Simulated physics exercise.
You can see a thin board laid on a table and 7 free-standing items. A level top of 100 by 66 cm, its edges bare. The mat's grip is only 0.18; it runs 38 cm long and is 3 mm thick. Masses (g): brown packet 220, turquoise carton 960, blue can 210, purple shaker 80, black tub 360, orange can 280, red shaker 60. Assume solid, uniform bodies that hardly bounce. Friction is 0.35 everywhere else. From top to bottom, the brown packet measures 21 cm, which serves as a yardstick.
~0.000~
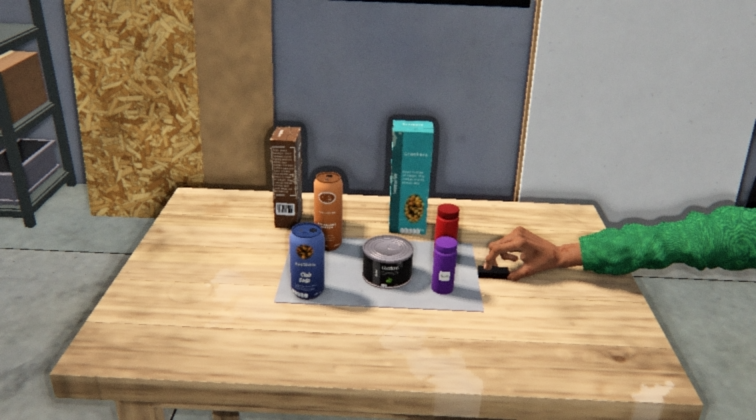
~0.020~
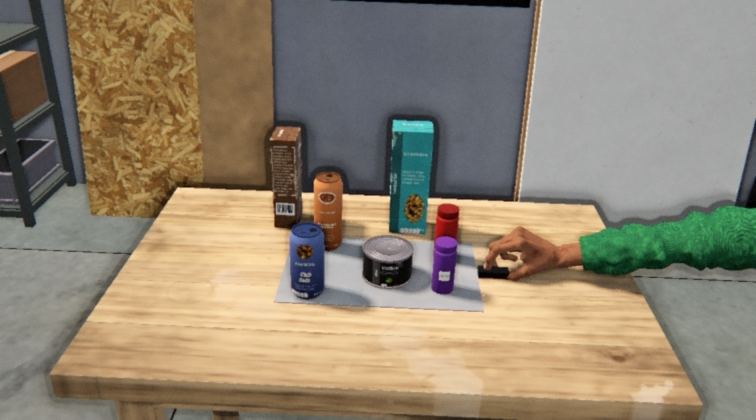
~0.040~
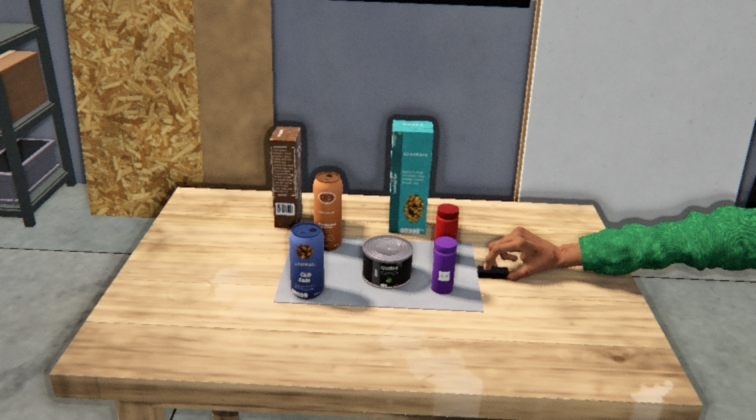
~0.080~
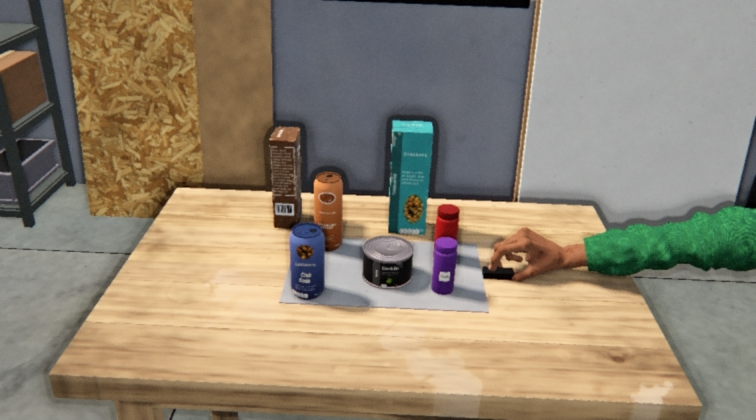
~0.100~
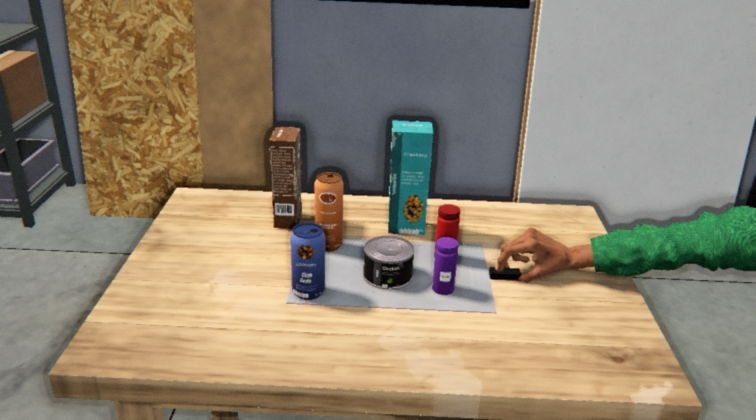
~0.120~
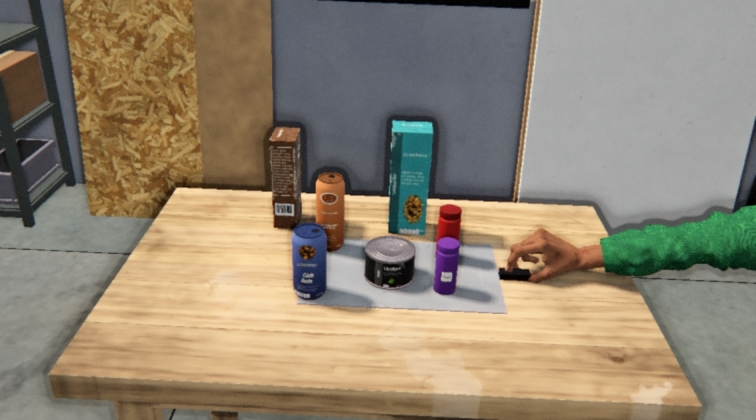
A hand in a fuzzy green sleeve grips a dark tab on a pale sheet, on a wooden table seen from slightly above in a workshop-like room. On or behind the sheet stand blue and orange cans, a black tub, purple and red shakers, and brown and turquoise cartons. After staying still, the hand draws the sheet slightly rightward, the objects barely shifting, the camera fixed.
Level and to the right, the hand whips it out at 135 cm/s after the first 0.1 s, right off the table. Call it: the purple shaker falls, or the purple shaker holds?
It falls.
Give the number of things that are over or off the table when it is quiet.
2.
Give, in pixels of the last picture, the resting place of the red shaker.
(576, 255), roughly.
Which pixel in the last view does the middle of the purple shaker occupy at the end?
It ends near (573, 288).
Around 0.22 s, mat pulled 18 cm; purple shaker shifted 3 cm near (459, 267); blue can shifted 2 cm; red shaker shifted 3 cm.
Around 0.42 s, mat pulled 45 cm; purple shaker shifted 13 cm near (513, 270); red shaker shifted 13 cm; black tub shifted 10 cm.
Around 0.52 s, mat pulled 58 cm; purple shaker at 16° to upright near (542, 270); red shaker at 8° to upright; black tub shifted 10 cm.
Around 0.72 s, mat pulled 85 cm; purple shaker on its side near (573, 287); red shaker on its side; black tub shifted 10 cm.
Finally (1.2 s), on their side or leaning hard on the table, purple shaker and red shaker; not toppled but over 6 cm from the start, black tub; the other 4 still in place (within 6 cm). Final places as that camera would see them, purple shaker near (573, 288).
